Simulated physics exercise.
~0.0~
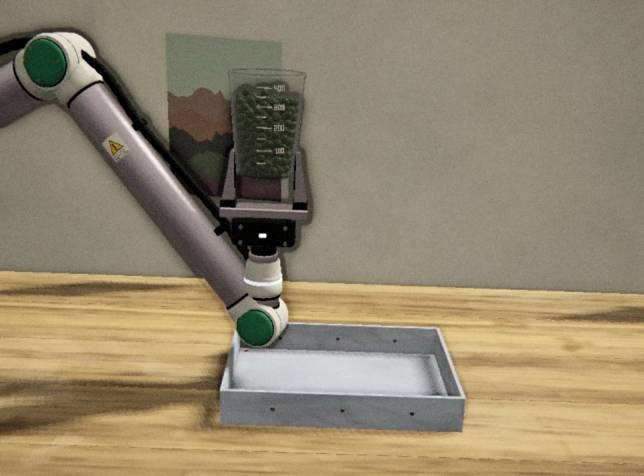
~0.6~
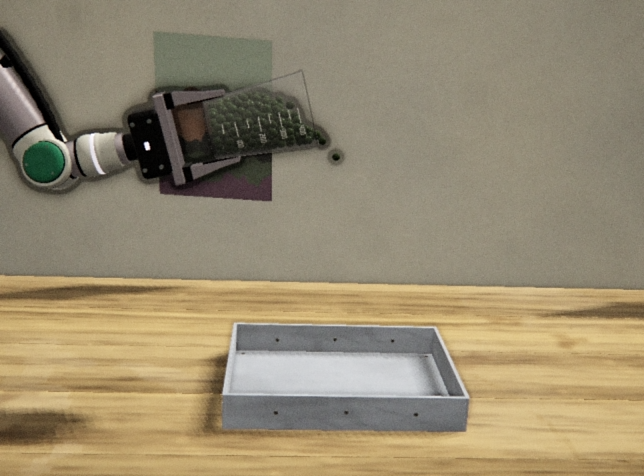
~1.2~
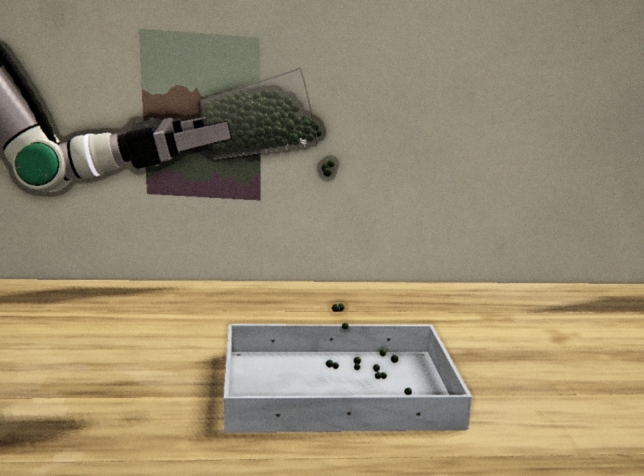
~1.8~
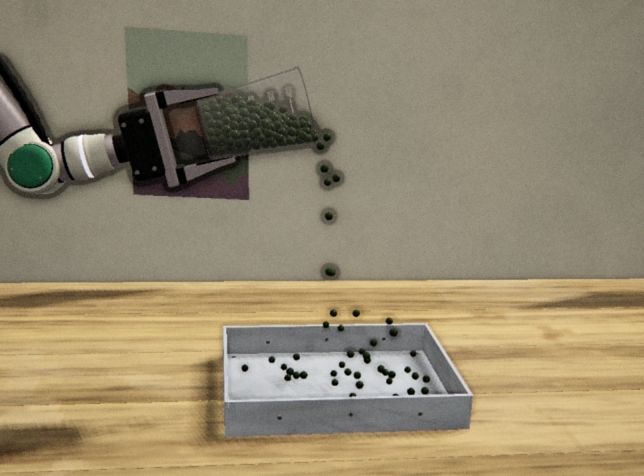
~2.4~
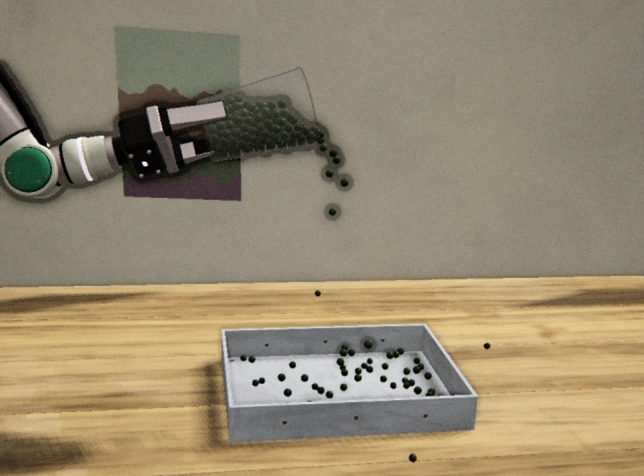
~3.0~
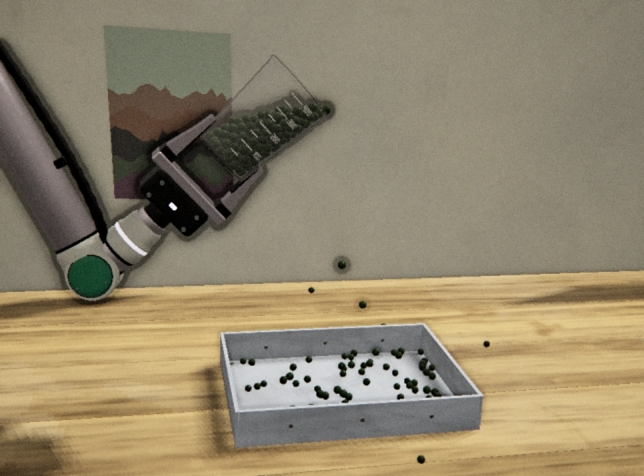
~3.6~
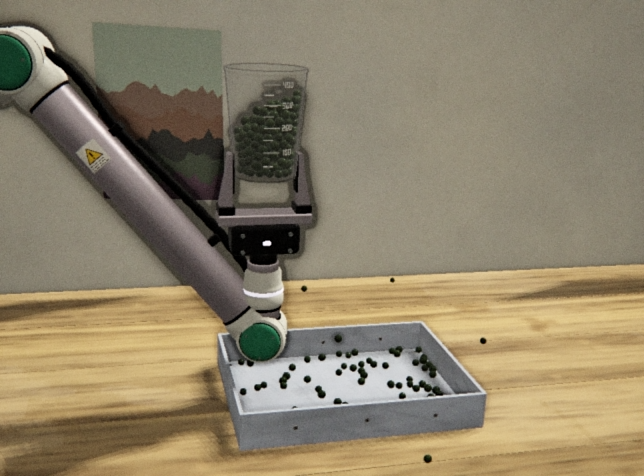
On a wooden table top, a robot arm tips a tumbler of dark beads, spilling some into a grey tray, then rights it.
